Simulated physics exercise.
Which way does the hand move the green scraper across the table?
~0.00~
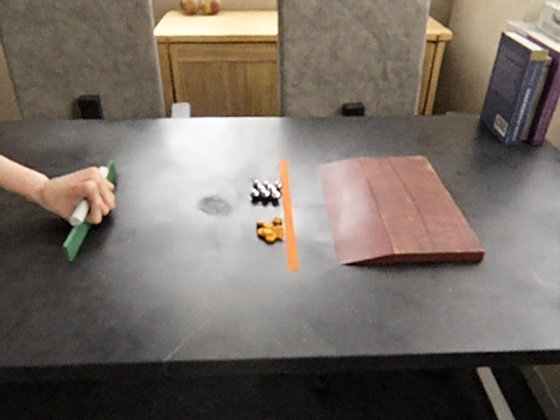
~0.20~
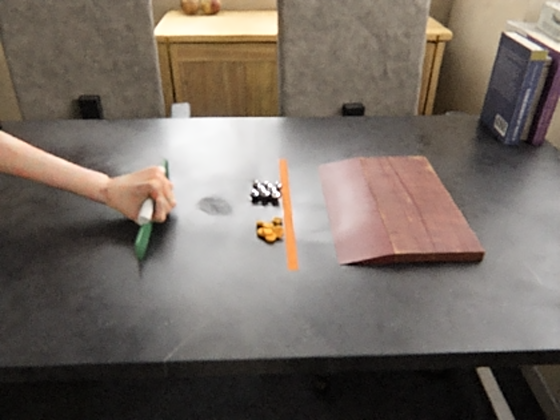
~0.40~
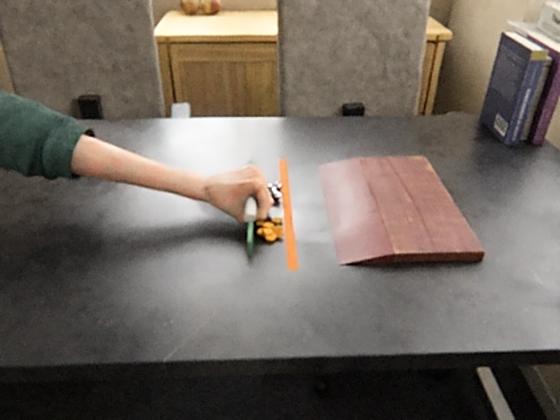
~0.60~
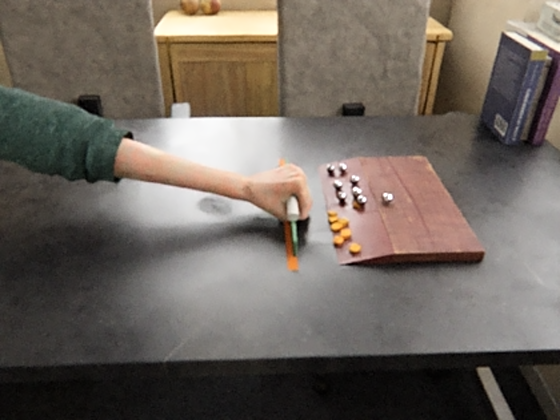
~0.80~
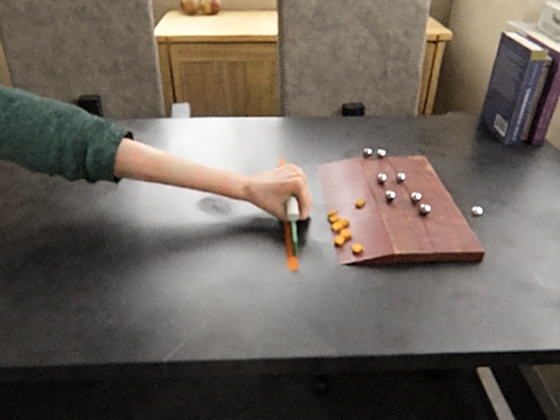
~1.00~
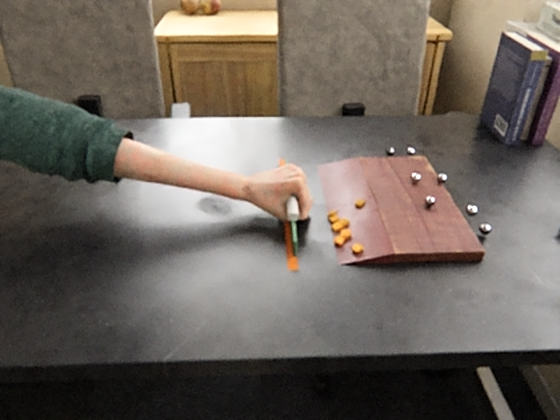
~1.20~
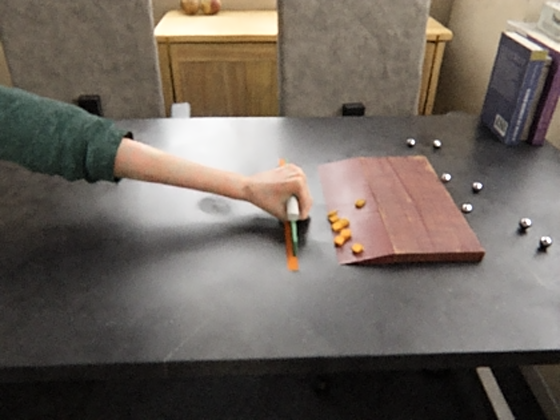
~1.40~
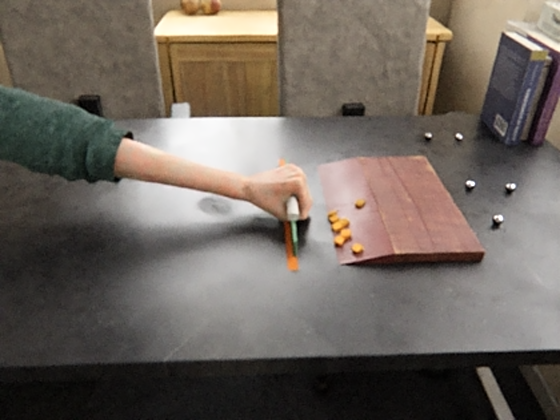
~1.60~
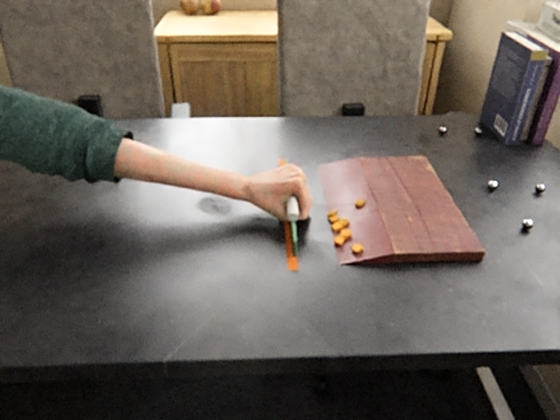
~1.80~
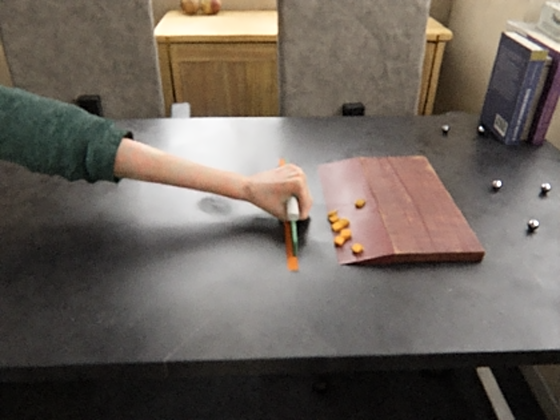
The hand moves the green scraper to the right, toward the orange tape.
